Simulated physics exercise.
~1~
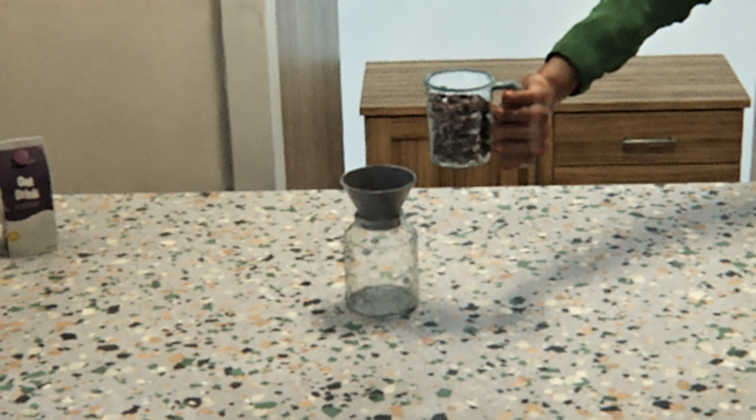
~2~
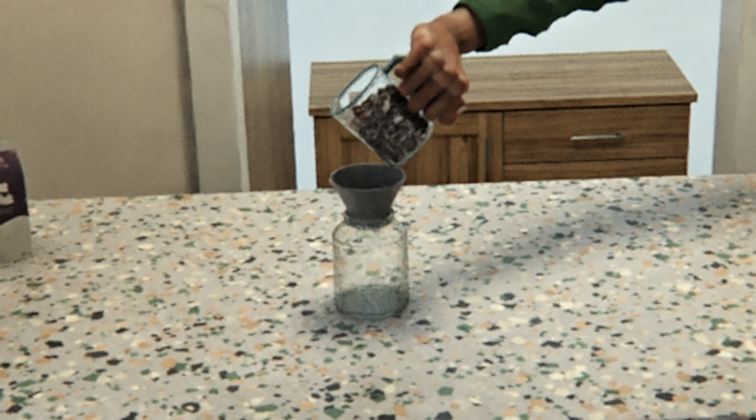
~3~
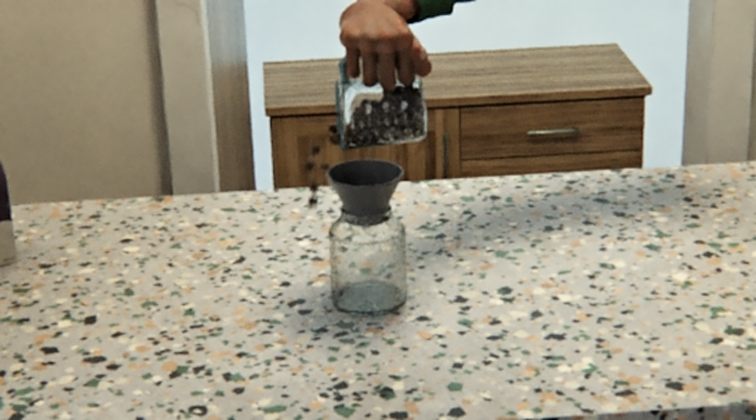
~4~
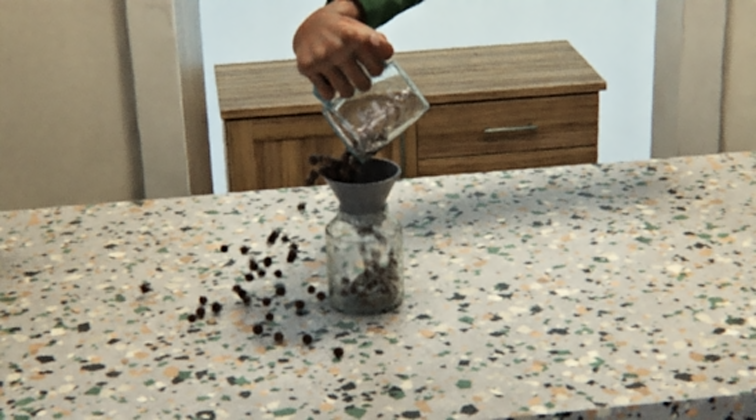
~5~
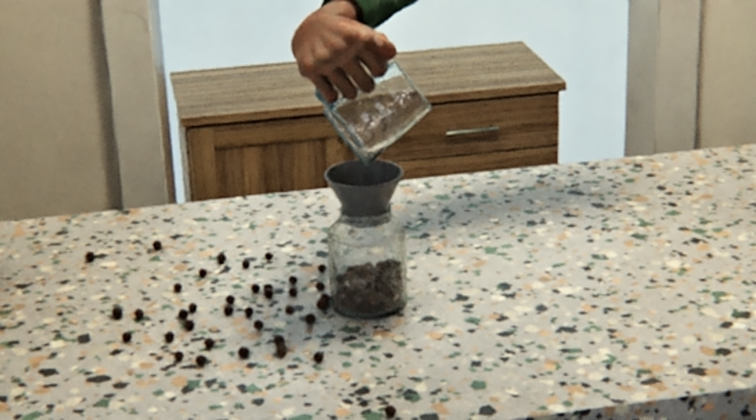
On a speckled countertop, a hand tips chocolate balls from a clear cup through a funnel, most filling the jar, others scattering left.
